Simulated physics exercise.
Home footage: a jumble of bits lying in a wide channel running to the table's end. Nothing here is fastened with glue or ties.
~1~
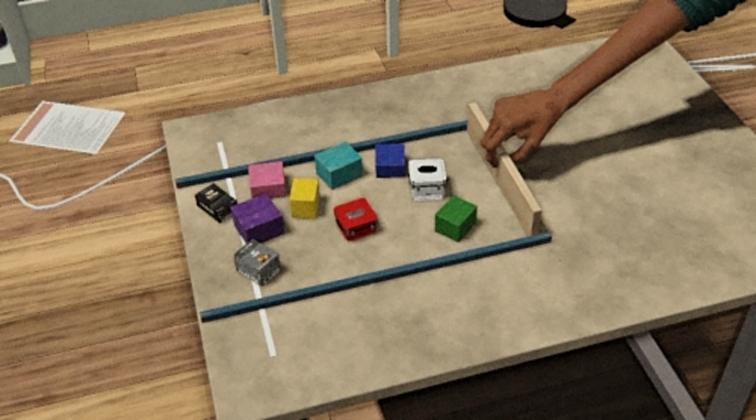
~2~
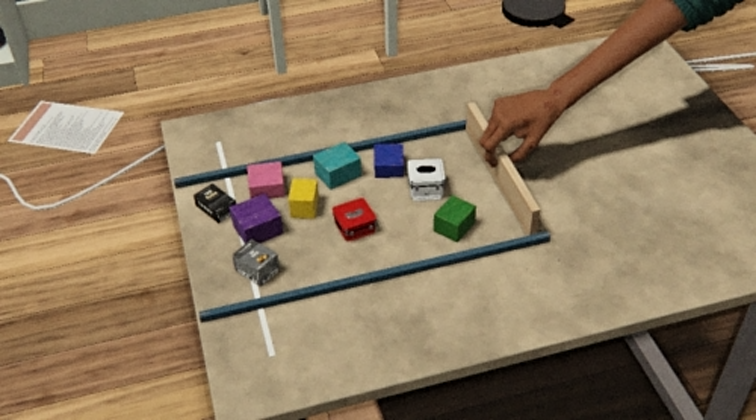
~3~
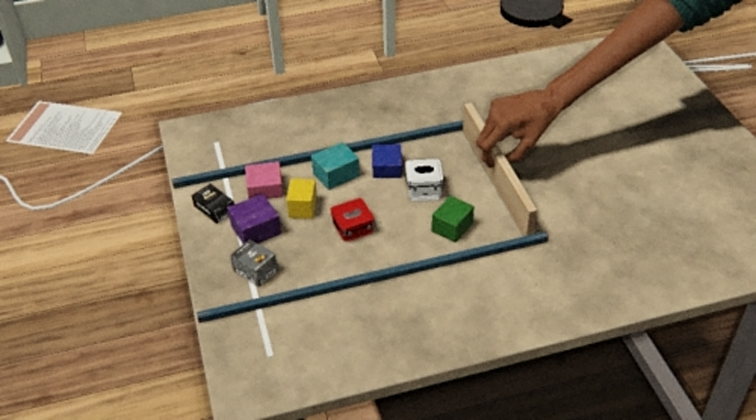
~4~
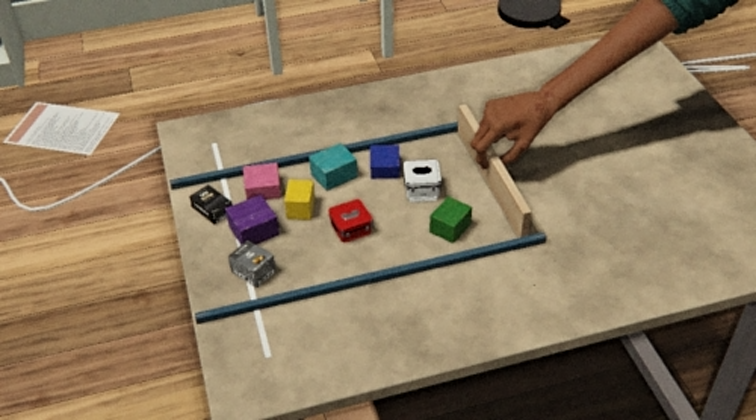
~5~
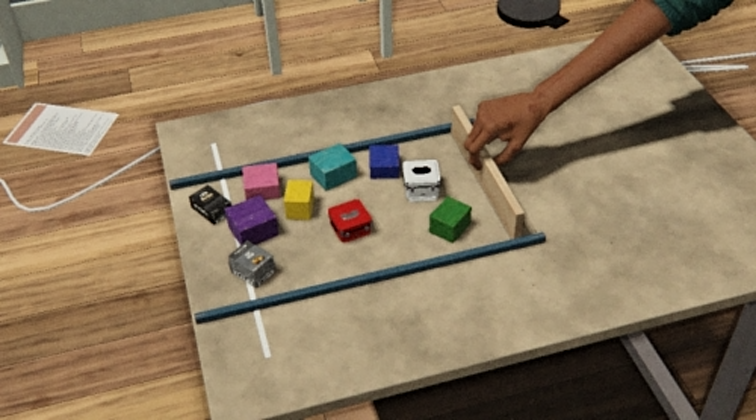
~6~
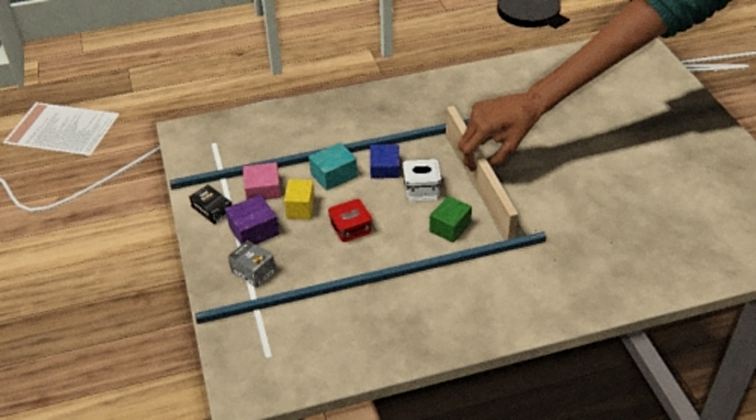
At first, a hand holds a wooden board upright at the right of a channel between two blue strips, with colourful blocks and small boxes scattered to its left. The hand then slides the board slightly left, nearer the green block, while the scattered pieces stay in place.
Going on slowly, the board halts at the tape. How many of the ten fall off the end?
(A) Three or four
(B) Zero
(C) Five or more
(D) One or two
A.
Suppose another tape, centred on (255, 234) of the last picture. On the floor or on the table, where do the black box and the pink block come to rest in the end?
Black box down, pink block down.
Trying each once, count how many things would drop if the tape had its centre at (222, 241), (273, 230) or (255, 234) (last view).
Per try: 6; 1; 2.
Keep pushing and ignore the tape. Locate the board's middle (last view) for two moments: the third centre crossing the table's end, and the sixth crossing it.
At (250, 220) for the third, at (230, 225) for the sixth.
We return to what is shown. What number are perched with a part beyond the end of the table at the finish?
It comes to 4.
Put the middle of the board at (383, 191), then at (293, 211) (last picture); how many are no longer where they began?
Moved so far: 5, then 10.
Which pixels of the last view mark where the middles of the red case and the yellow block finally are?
Red case: About (202, 258); yellow block: About (185, 216).
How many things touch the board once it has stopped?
At rest, 3 are in contact.
A little later, none off yet; black box at rest near (211, 204); grey box at rest near (252, 264); purple block at rest near (252, 221).
Next, one off so far; black box dropping near (165, 307); grey box shifted about its own width near (230, 277); purple block shifted about its own width near (201, 239).
When it is over, the number that fall off is three or four; down, pink block, purple block and black box.
